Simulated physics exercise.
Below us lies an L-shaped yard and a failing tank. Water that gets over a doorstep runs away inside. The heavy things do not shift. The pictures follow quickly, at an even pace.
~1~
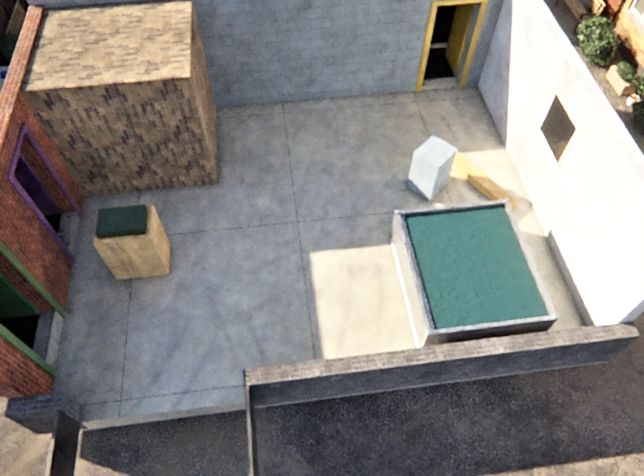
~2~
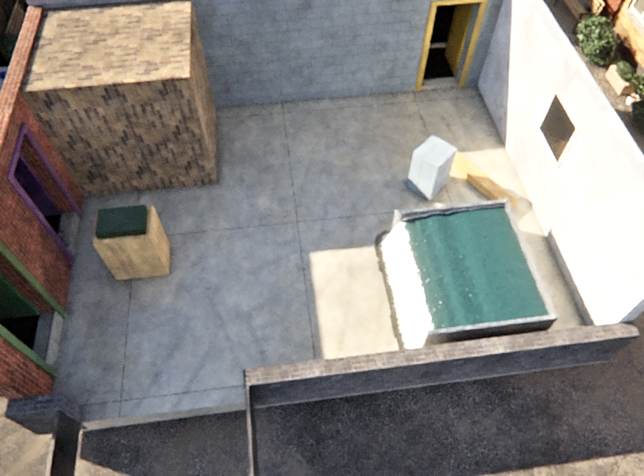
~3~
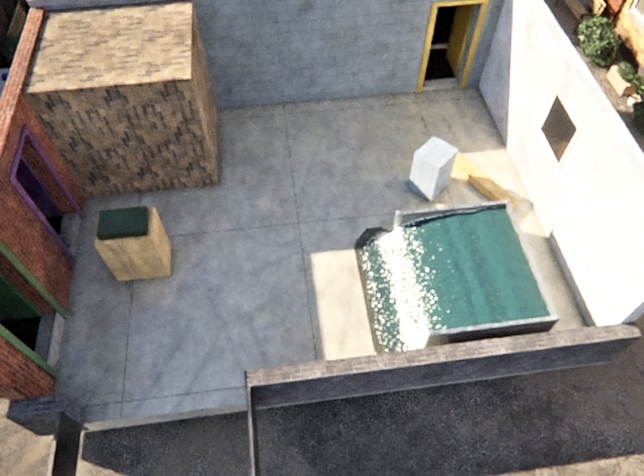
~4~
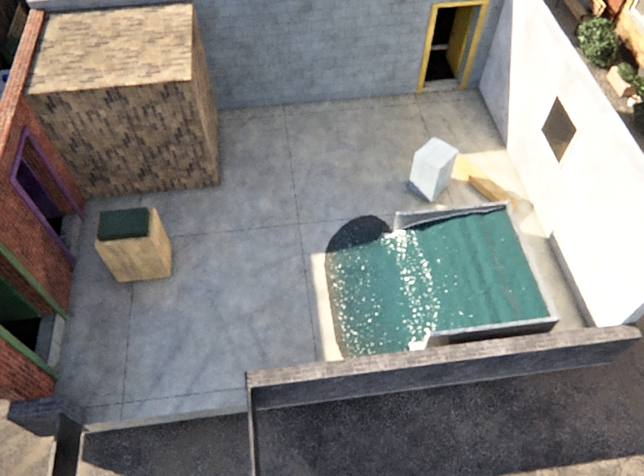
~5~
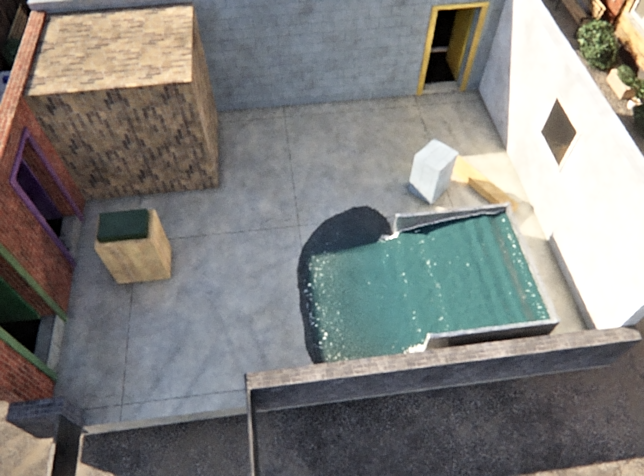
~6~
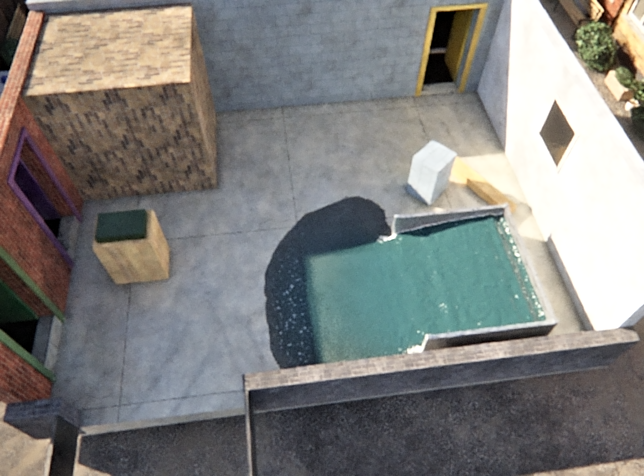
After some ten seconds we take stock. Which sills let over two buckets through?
One by one: The green door stays under that; the yellow door stays under that; the purple door stays under that.
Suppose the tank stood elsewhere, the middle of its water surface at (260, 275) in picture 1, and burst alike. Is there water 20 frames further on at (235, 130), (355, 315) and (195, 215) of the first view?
In turn: Clear, no water, covered.
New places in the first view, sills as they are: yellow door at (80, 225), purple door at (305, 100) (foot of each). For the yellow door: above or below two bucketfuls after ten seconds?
My reading: The yellow one lets more in.
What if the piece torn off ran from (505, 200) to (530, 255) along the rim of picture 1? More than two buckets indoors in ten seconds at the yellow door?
In short: The yellow one goes over.
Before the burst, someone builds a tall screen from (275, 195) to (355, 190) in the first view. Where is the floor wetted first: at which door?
The green one.
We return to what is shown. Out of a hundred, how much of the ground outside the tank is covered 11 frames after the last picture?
Close to 50 %.
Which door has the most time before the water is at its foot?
I say the yellow-painted one.
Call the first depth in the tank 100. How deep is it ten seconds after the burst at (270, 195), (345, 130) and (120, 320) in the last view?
In that order: 4, 6 and 6 per cent.
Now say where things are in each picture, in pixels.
Still water in the open tank at (470, 264), in the first frame.
The front is at a hidden place, out from the gap at (409, 284), in the second frame.
The front is at a hidden place, out from the gap at (410, 286), in the third frame.
The front is at a hidden place, out from the gap at (410, 287), in the fourth frame.
The front is at a hidden place, out from the gap at (410, 289), in the fifth frame.
The front is at (282, 360), out from the gap at (408, 290), in the sixth frame.
A moment on, water covers 35 % of the floor; the green door not reached, the yellow door not reached, the purple door not reached.
Next, water covers 50 % of the floor; the green door wet at the sill, nothing in, the yellow door not reached, the purple door not reached.
Then, water covers 60 % of the floor; the green door wet at the sill, nothing in, the yellow door not reached, the purple door wet at the sill, nothing in.
Later, water covers 65 % of the floor; the green door wet at the sill, nothing in, the yellow door not reached, the purple door under two buckets in.
In the end, water covers 90 % of the floor; the green door wet at the sill, nothing in, the yellow door wet at the sill, nothing in, the purple door under two buckets in.
